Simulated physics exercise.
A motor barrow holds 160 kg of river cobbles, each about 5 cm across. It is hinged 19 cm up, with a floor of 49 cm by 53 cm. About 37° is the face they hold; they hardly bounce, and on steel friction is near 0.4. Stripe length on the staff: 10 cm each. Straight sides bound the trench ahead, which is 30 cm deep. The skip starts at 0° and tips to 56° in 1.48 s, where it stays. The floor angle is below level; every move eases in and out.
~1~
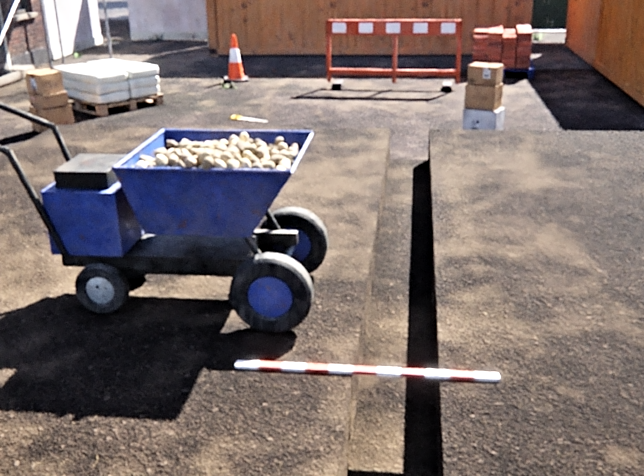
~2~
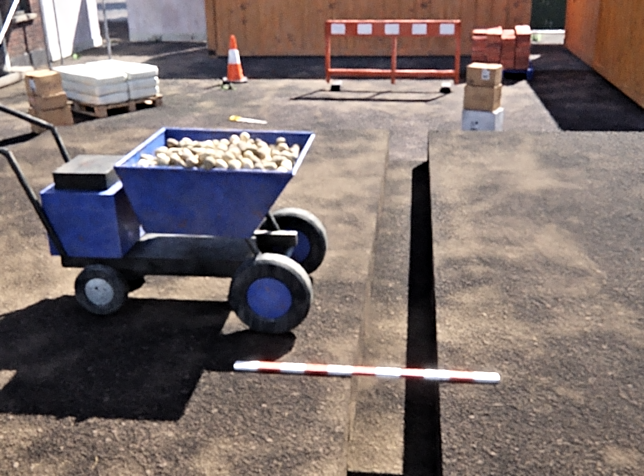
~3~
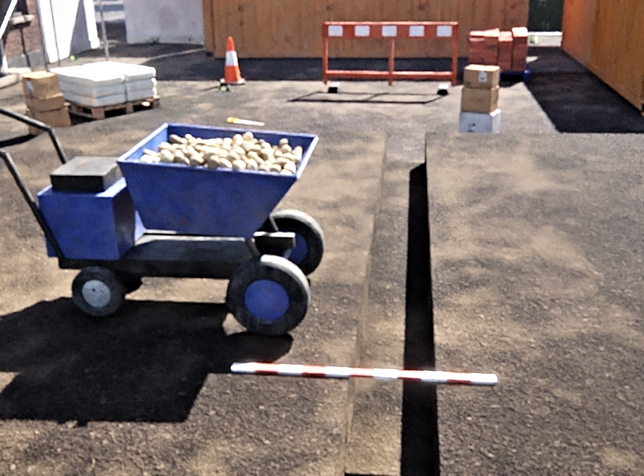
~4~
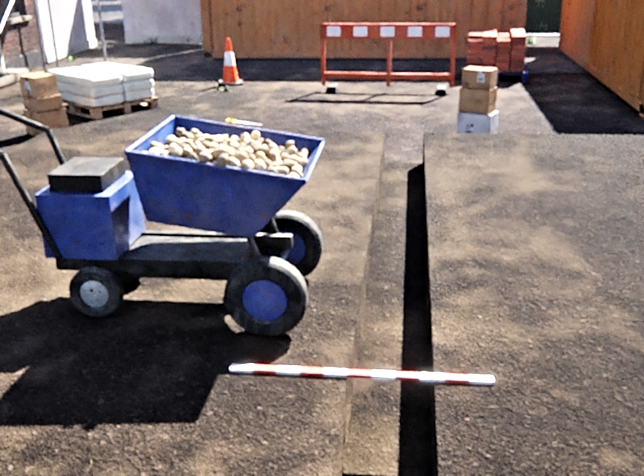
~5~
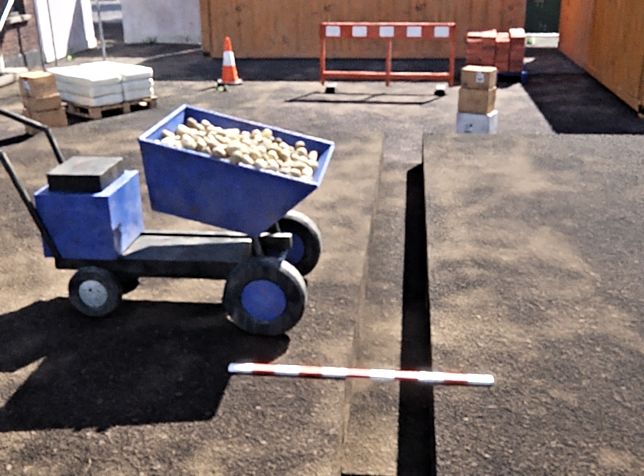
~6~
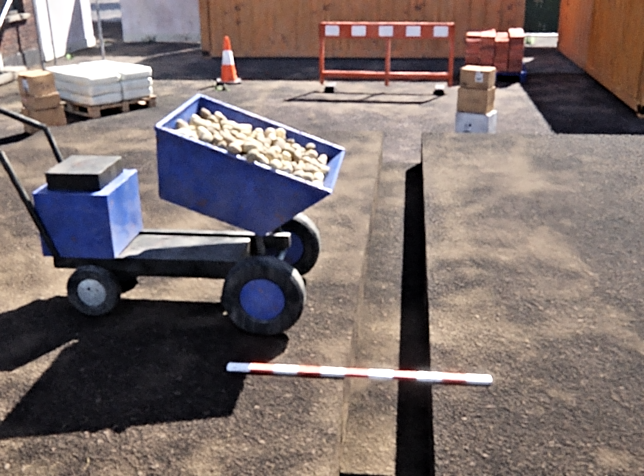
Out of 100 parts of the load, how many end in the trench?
Some 27 out of 100.
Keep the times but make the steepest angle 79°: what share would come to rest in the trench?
Some 50 in a hundred, I'd say.
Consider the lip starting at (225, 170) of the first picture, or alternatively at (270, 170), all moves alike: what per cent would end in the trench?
Roughly 35 in a hundred, then 35 in a hundred.
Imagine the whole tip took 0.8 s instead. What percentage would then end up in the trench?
It'd be some 25 per cent.
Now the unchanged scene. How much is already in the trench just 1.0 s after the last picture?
About 10 per cent by then.
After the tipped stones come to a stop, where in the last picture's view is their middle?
(413, 350).
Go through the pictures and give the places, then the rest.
In the first frame, the skip is at 0°, its lip at (291, 172); the top of the load is at (226, 145).
The second frame shows lip at (293, 174), floor tilted 1°, highest stones at (227, 145).
In the third frame, the skip is at 4°, its lip at (297, 177); the top of the load is at (219, 145).
In the fourth frame, the skip is at 8°, its lip at (306, 181); the top of the load is at (197, 140).
In the fifth frame, the skip is at 14°, its lip at (318, 186); the top of the load is at (200, 132).
In the sixth frame, the skip is at 20°, its lip at (330, 193); the top of the load is at (211, 122).
Then, 0.5 s after the last picture the floor is at 47°, 100 % in the skip; the foremost stones are at (373, 213).
Then, 1.0 s after the last picture the floor is at 56°, 88 % in the skip, 8 % in the trench, 4 % past the trench; the foremost stones are at (465, 313).
Then, 1.3 s after the last picture the floor is at 56°, 75 % in the skip, 12 % in the trench, 12 % past the trench; the foremost stones are at (543, 323).
Then, 3.3 s after the last picture the floor is at 56°, 60 % in the skip, 27 % in the trench, 13 % past the trench; the foremost stones are at (629, 327).
